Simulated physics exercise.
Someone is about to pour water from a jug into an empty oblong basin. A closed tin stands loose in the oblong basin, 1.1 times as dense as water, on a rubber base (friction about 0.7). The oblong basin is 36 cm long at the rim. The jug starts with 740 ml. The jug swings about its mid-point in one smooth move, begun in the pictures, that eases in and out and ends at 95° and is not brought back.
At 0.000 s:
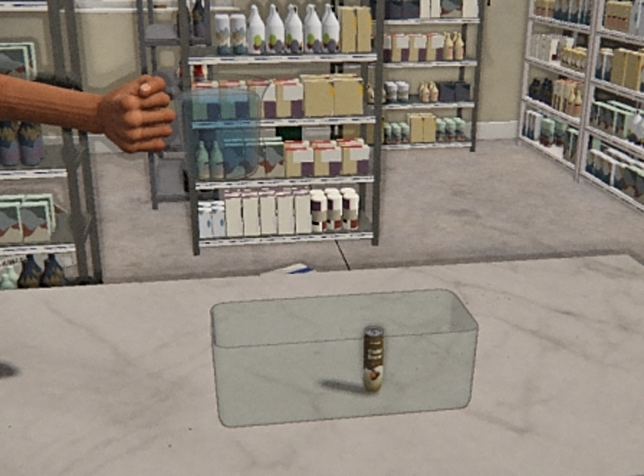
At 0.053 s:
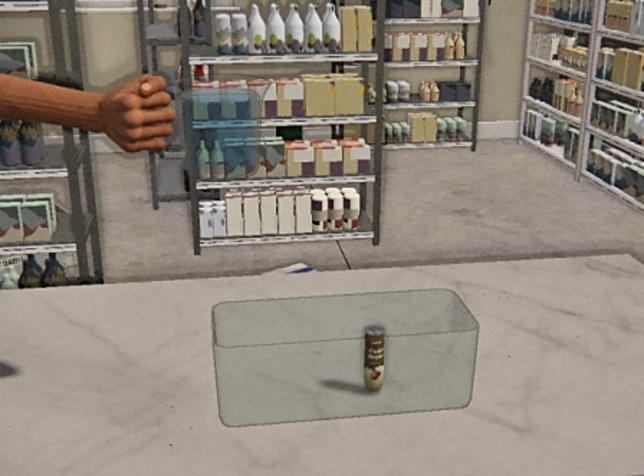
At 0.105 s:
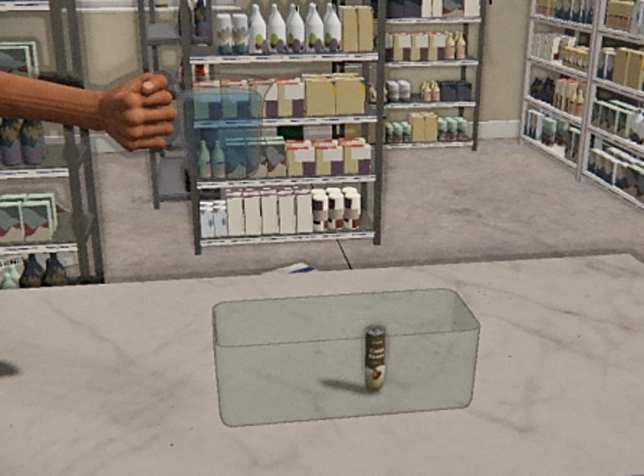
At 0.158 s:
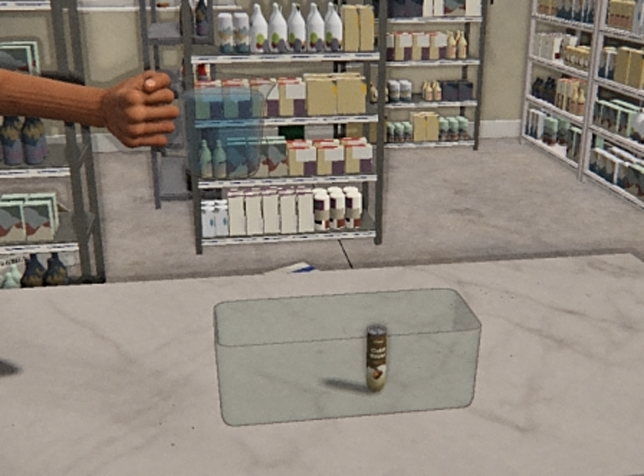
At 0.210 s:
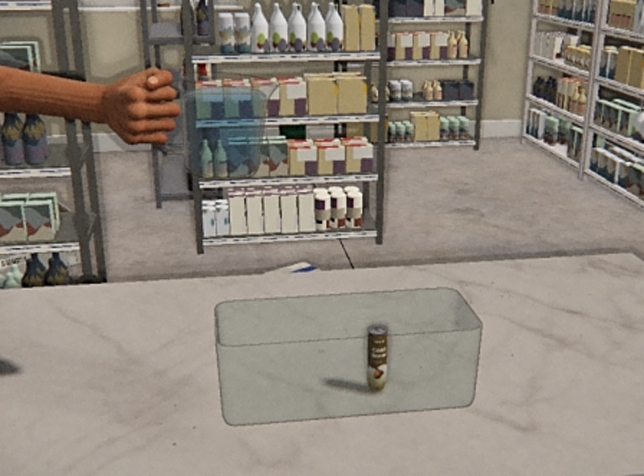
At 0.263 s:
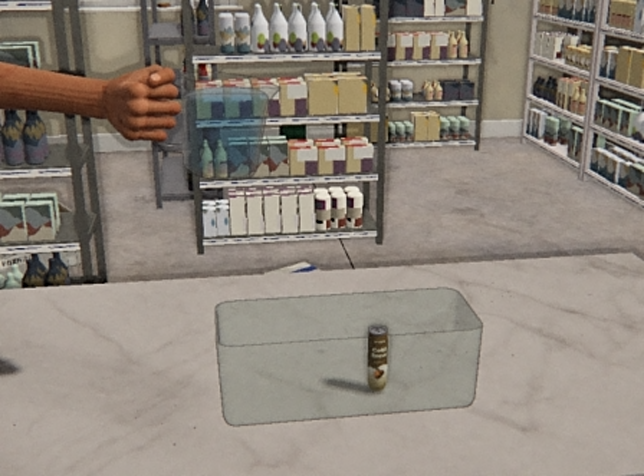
Shop interior with stocked shelves, a fist at left tilting a see-through bluish jug slightly above a clear basin holding a small tin.
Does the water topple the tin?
It falls.
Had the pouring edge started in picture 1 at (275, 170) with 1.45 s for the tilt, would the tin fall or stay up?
Then it remains upright.
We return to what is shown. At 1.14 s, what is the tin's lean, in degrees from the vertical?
About 55°.
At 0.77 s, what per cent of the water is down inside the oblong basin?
About 1 per cent.
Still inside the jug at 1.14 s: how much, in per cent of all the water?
About 40 per cent.
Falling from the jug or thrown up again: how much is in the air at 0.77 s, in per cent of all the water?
About 14 per cent.
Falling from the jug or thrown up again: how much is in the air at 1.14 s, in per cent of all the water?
About 30 per cent.
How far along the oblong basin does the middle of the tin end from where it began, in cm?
About 8.0 cm.
After 0.77 s the tilt is 52° and 86 per cent is still to pour; the tin stands where it began.
After 1.14 s the tilt is 85° and 40 per cent is still to pour; the tin leans 55°.
After 1.53 s the tilt is 95° and 7 per cent is still to pour; the tin lies on its side.
After 1.95 s the tilt is 95° and 1 per cent is still to pour; the tin lies on its side.
In the end the tin lies on its side.
